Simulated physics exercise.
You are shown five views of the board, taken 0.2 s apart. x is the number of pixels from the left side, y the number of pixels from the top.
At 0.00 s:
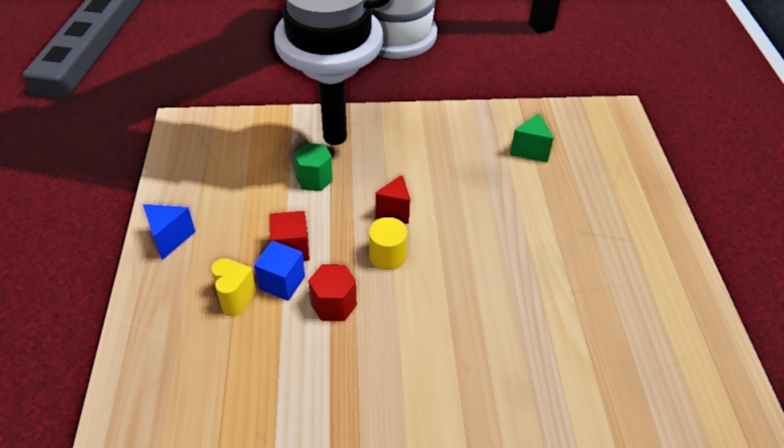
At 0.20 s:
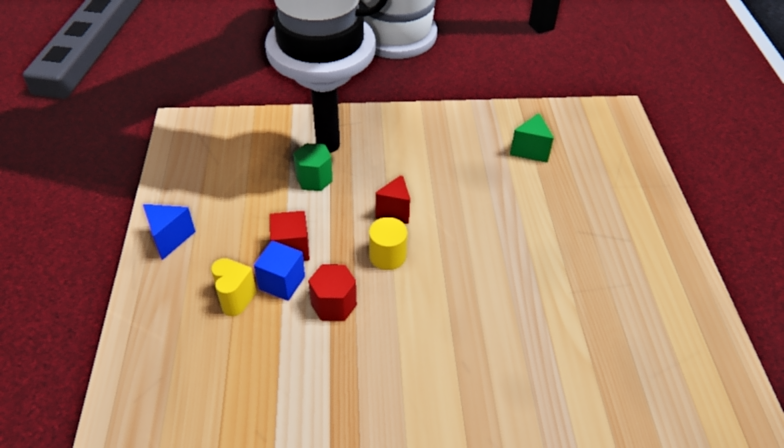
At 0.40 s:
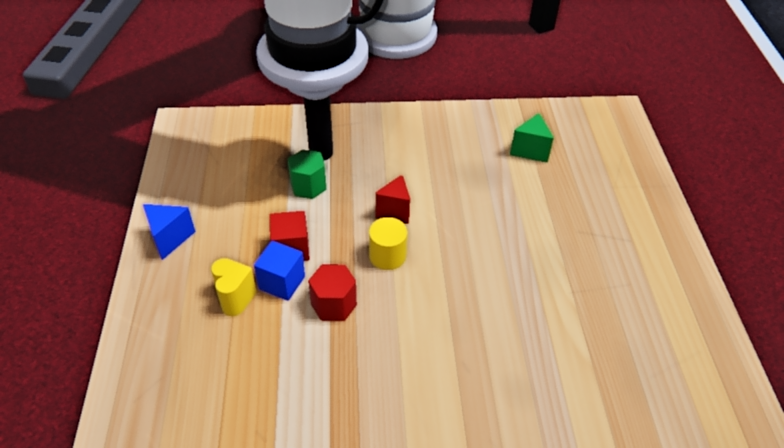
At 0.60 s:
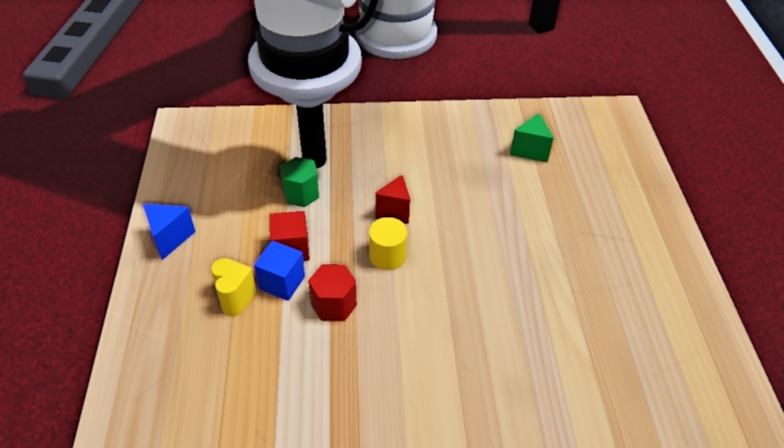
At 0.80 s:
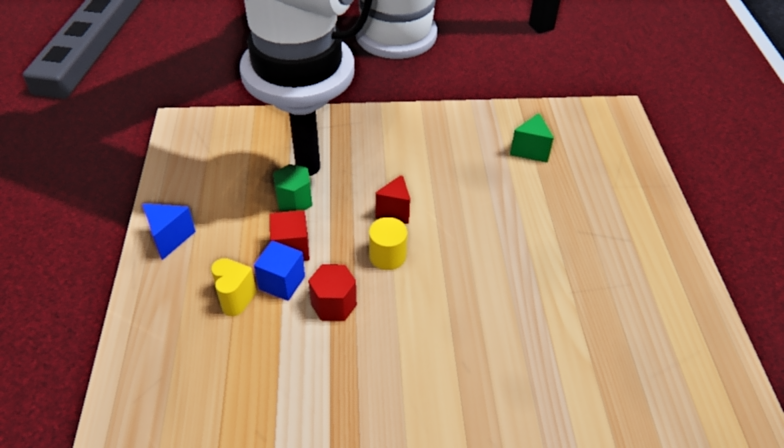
Robot arm with a black peg nudging a green hexagonal block slightly down and left toward a red square among scattered blocks.
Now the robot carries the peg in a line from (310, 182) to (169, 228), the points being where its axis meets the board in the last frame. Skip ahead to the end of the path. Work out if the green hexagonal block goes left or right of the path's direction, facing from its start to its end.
Toward the left.
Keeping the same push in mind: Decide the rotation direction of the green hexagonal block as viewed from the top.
It turns counter-clockwise.
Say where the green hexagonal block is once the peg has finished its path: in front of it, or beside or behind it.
The peg has moved past the green hexagonal block by the time the path ends.
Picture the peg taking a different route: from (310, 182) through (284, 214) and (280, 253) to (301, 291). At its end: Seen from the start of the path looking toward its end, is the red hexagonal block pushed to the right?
No, that is not what happens.
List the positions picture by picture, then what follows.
The first picture shows lower end of the peg (335, 139), tops of blocks, blue triangular block (162, 215), red square (288, 224), green hexagonal block (312, 154).
The second picture shows peg (328, 147), blocks as before.
The third picture shows peg (321, 154), green hexagonal block (306, 161).
The fourth picture shows peg (315, 162), green hexagonal block (299, 169).
The fifth picture shows peg (308, 169), blue triangular block (162, 215), red square (288, 224), green hexagonal block (291, 176).
What follows on the original path. One third of the way, peg (261, 184); green hexagonal block (276, 190), turned 40° anticlockwise.
Two thirds of the way, peg (214, 199); green hexagonal block (276, 190), turned 40° anticlockwise.
At the end, peg (165, 215); blue triangular block (152, 224); red square not moved; green hexagonal block (276, 190), turned 40° anticlockwise.
